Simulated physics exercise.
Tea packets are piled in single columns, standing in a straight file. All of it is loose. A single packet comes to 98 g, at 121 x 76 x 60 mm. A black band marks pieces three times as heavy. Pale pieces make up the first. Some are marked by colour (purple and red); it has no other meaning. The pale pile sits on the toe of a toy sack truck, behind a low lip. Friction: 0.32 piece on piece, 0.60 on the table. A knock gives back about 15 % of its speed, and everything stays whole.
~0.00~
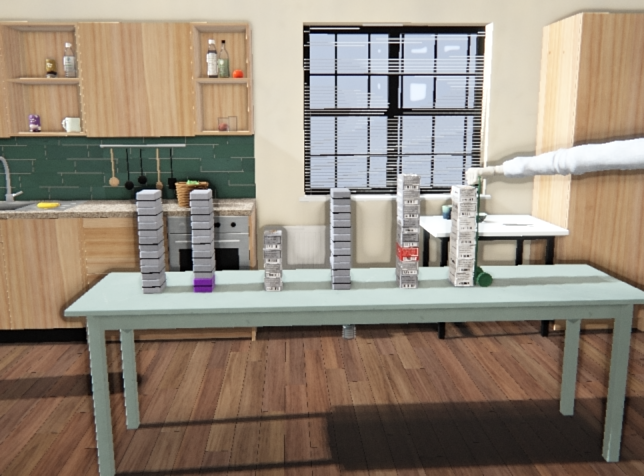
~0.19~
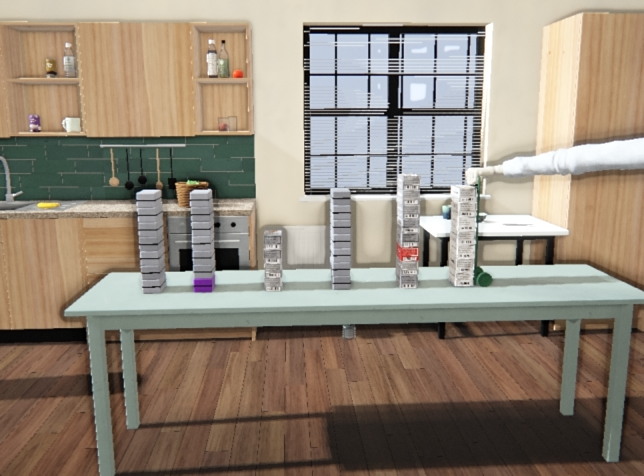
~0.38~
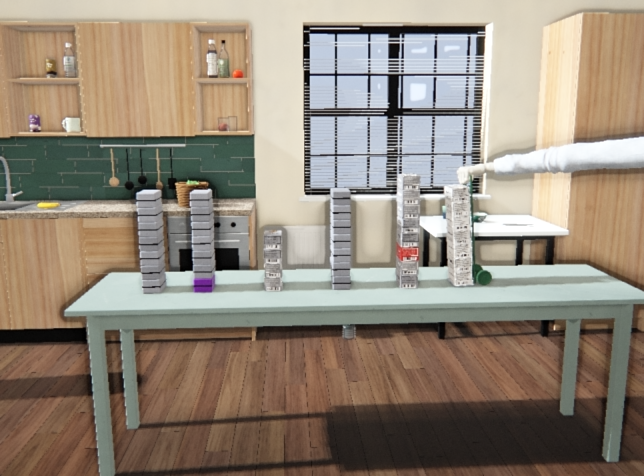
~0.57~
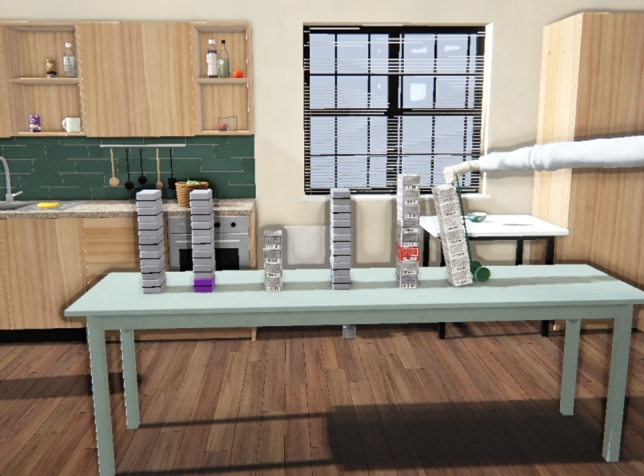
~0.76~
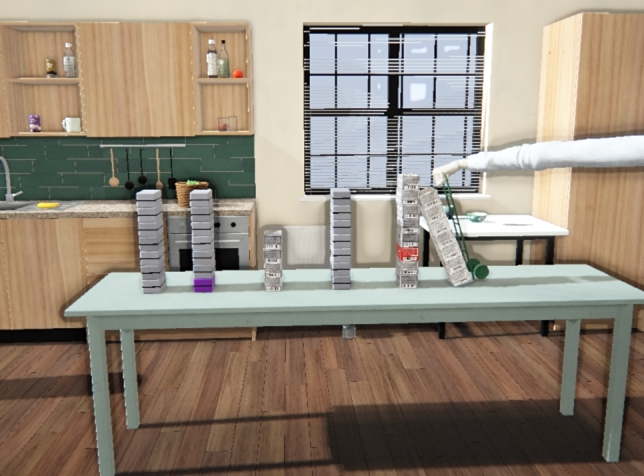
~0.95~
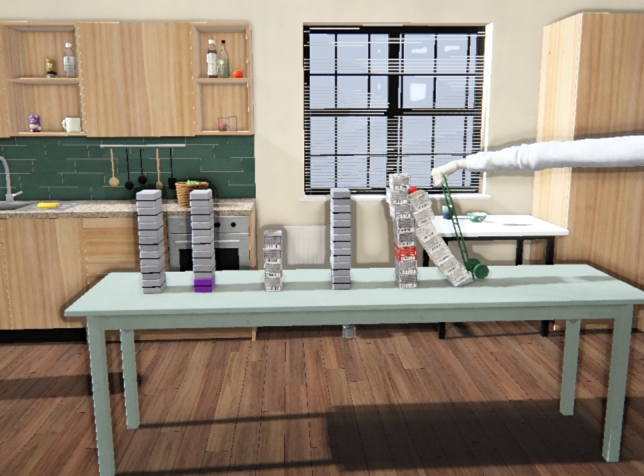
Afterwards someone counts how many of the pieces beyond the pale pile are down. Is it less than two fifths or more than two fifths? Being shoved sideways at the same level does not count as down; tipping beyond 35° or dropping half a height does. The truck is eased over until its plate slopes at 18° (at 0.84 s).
Over two fifths of them.
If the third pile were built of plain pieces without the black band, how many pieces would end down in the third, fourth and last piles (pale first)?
Then third 7, fourth 3, last 0.
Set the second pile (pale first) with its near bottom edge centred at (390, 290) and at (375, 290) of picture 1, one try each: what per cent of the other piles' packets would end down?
About 50 and 0 per cent.
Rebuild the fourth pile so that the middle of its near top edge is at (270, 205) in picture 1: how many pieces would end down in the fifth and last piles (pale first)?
In that case fifth 6, last 7.
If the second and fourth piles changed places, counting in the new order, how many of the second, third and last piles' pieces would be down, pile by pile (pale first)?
Then second 3, third 0, last 0.
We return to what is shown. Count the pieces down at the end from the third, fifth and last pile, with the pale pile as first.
By pile: Third 6, fifth 7, last 7.
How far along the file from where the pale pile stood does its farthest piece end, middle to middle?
About 44 cm.
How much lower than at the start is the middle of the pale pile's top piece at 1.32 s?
About 14 cm.
After 1.32 s, 7 of the pale pile down; 8 of the 33 other packets down; red packet leaning 36°, 22 mm lower.
After 1.92 s, 7 of the pale pile down; 17 of the 33 other packets down; red packet leaning 52°, 10 cm lower.
After 3.82 s, 7 of the pale pile down; 31 of the 33 other packets down; purple packet leaning 58°; red packet leaning 53°, 10 cm lower.
By the end (4.5 s), 7 of the pale pile down; 31 of the 33 other packets down; purple packet leaning 58°; red packet leaning 53°, 10 cm lower. That is 94 per cent. As the last picture would show them, middles, purple packet near (195, 278), red packet near (362, 275).
